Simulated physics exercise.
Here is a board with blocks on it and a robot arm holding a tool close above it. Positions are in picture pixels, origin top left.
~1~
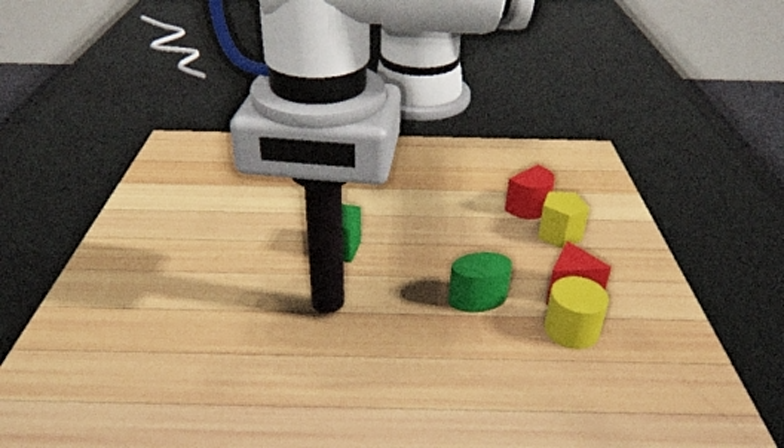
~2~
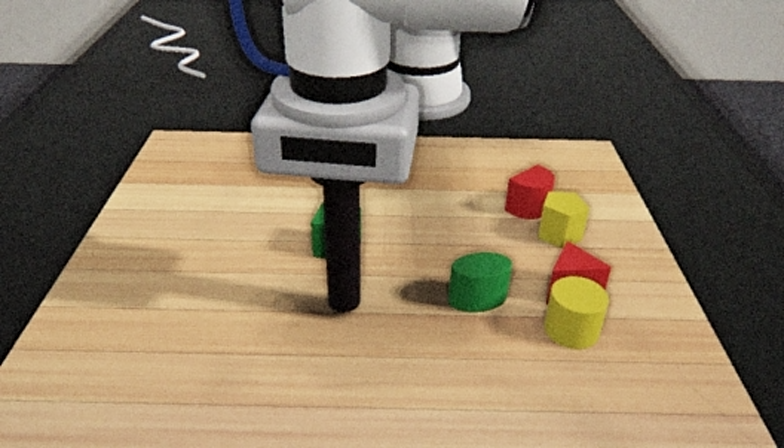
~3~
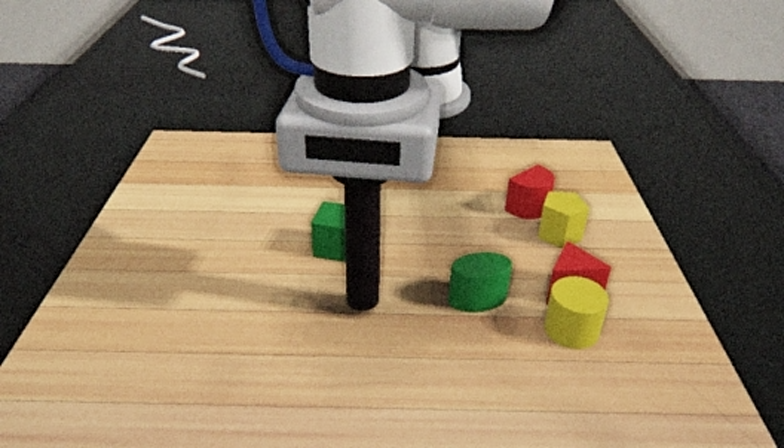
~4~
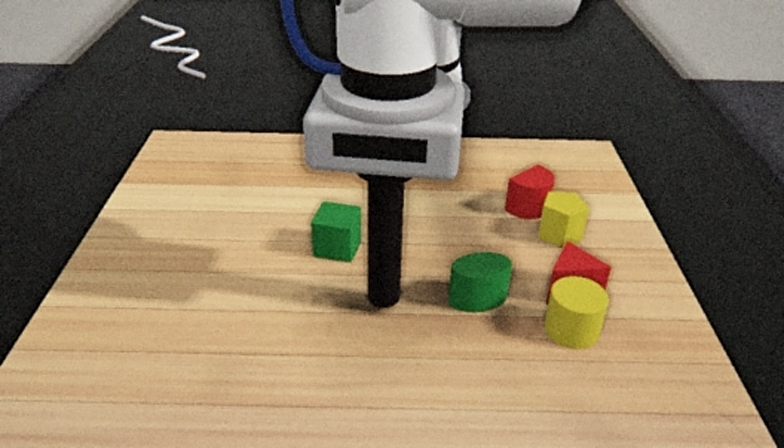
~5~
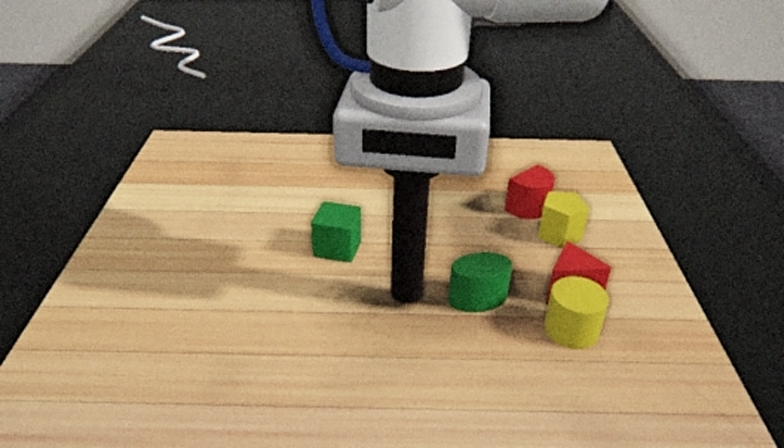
The footage shows a robot arm holding a dark rod over a wooden board with green, red and yellow blocks; the rod moves steadily right, past a green cube and closer to a green elliptical block, while the blocks stay still.
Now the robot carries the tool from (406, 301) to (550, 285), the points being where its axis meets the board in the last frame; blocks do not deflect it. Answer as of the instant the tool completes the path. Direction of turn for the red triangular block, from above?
Seen from above, its turn is counter-clockwise.
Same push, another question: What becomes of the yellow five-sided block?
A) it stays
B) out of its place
My pick is A.
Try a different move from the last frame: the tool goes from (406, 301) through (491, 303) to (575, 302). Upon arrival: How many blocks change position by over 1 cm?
Blocks that move over 1 cm: Two.
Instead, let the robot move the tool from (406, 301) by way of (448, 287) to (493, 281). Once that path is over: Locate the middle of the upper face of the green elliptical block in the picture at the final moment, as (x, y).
Close to (517, 269).
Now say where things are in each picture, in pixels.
The first picture shows lower end of the tool (328, 303), tops of blocks, green elliptical block (482, 264), yellow five-sided block (566, 202), red triangular block (578, 259), yellow circle (580, 294).
The second picture shows tool (344, 302), blocks as before.
The third picture shows tool (363, 301), blocks as before.
The fourth picture shows tool (384, 298), blocks as before.
The fifth picture shows tool (407, 293), green elliptical block (482, 264), yellow five-sided block (566, 202), red triangular block (578, 259), yellow circle (580, 294).
What follows on the original path. One third of the way, tool (458, 288); green elliptical block (508, 263).
Two thirds of the way, tool (505, 283); green elliptical block (557, 263), turned 20° clockwise; red triangular block (604, 260), turned 30° anticlockwise.
At the end, tool (552, 278); green elliptical block (602, 269), turned 55° clockwise; yellow five-sided block not moved; red triangular block (635, 261), turned 65° anticlockwise; yellow circle not moved.
